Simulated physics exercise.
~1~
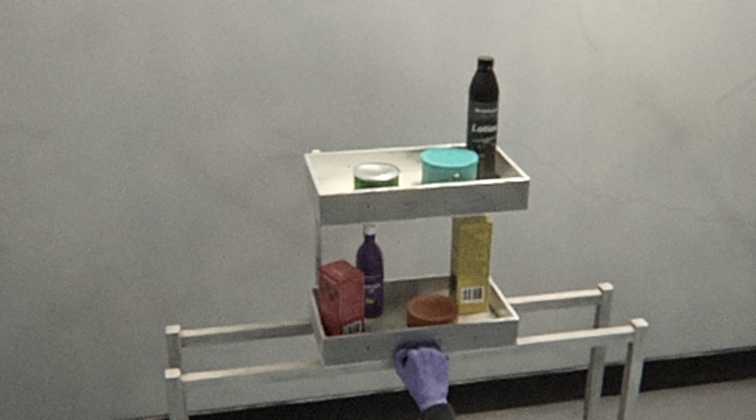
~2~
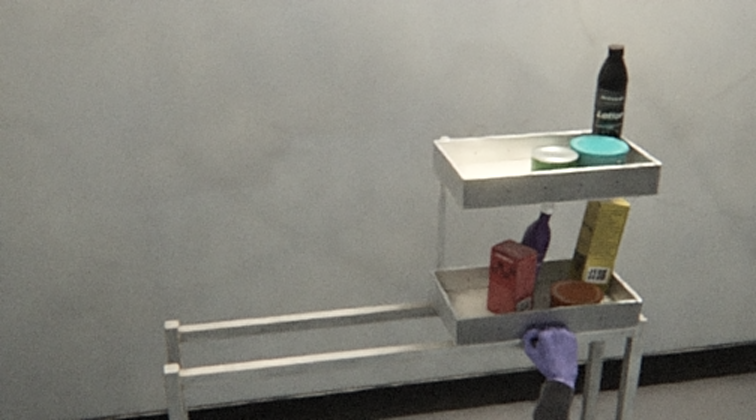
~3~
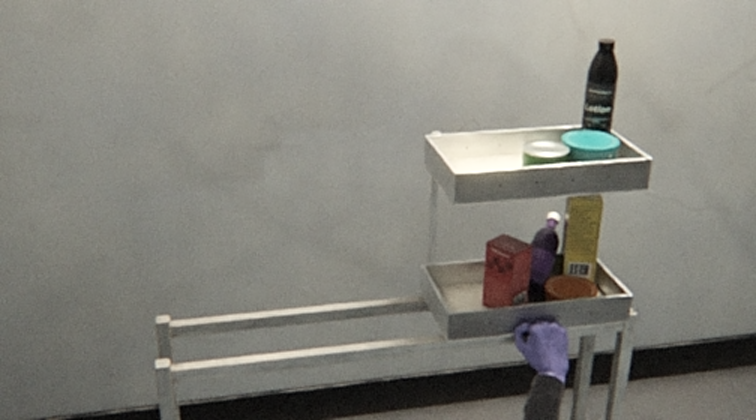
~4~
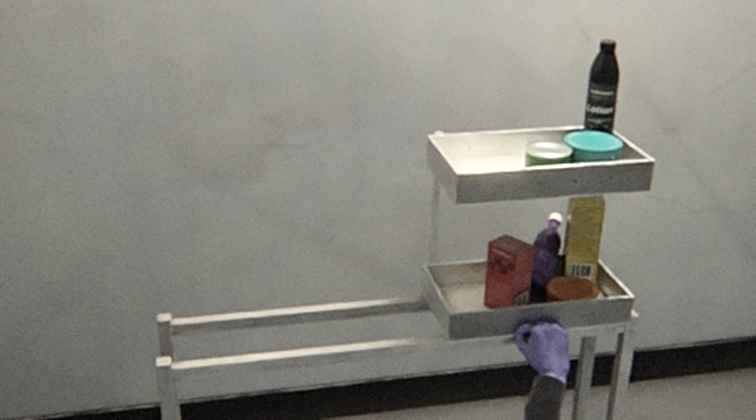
Two-tier tray of bottles, tubs and cartons sliding right along rails beside a gloved hand, the purple bottle tilting and toppling.
